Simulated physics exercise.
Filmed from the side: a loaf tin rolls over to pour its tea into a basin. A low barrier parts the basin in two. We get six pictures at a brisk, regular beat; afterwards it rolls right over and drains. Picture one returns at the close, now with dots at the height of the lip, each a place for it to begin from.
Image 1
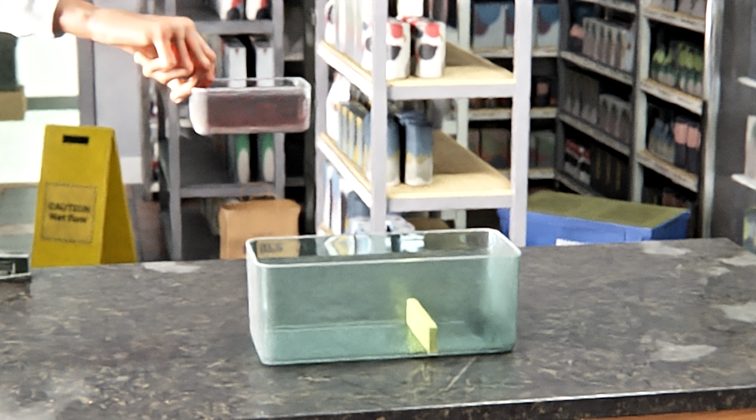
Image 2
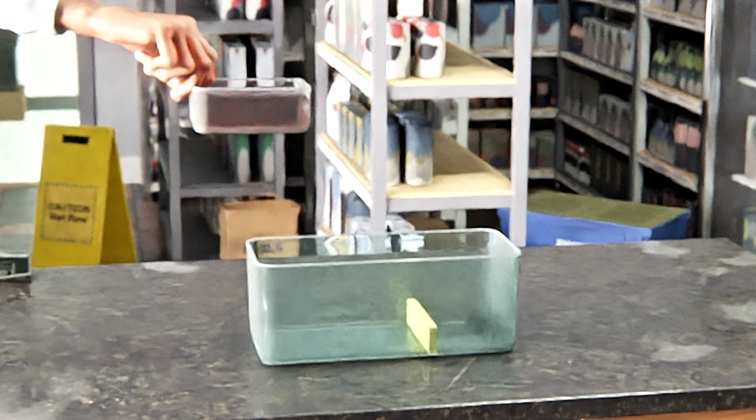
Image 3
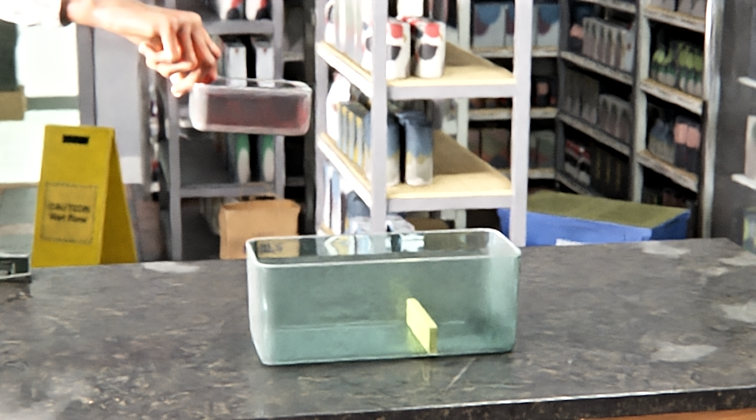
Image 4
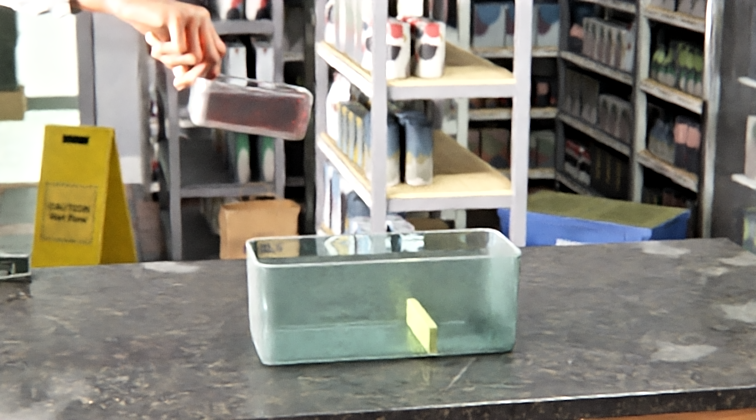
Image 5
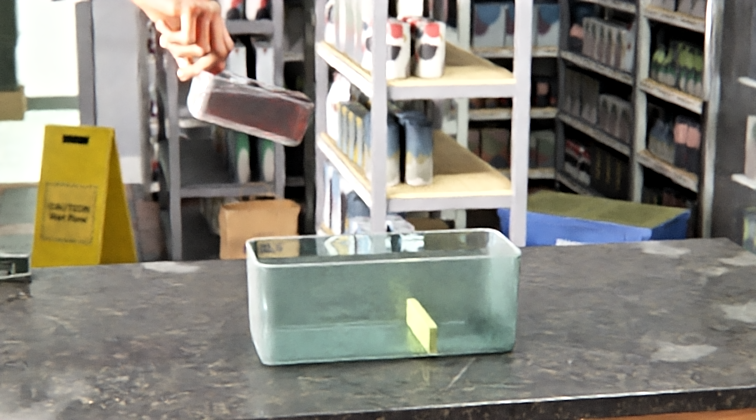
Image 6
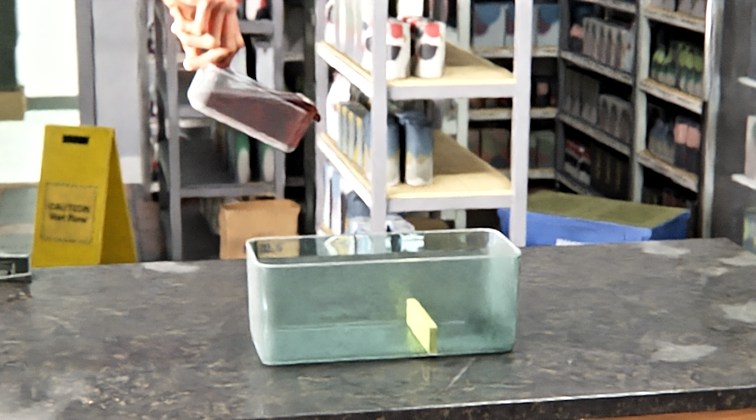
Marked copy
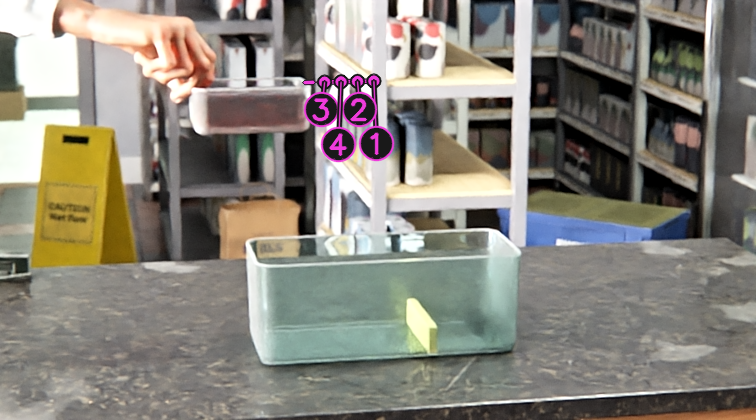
On a dark counter before stocked shelves sits a clear basin with a low yellow-green barrier inside; above it to the left, a hand tilts a small container rightward until dark reddish liquid reaches its lip.
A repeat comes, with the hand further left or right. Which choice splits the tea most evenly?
Place 2.
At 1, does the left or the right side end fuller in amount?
The right one.
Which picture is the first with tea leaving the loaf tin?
Picture 5.
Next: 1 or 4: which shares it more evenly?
1 it is.
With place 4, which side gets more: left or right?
More ends on the left.
On the marked copy, 1 at (373, 81); 2 at (357, 81); 3 at (324, 82); 4 at (341, 81).
For place 1, about 33 % ends left of the wall and 63 % right of it; 4 % is lost outside.
For place 2, about 46 % ends left of the wall and 50 % right of it; 3 % is lost outside.
For place 3, about 88 % ends left of the wall and 7 % right of it; 4 % is lost outside.
For place 4, about 75 % ends left of the wall and 20 % right of it; 6 % is lost outside.
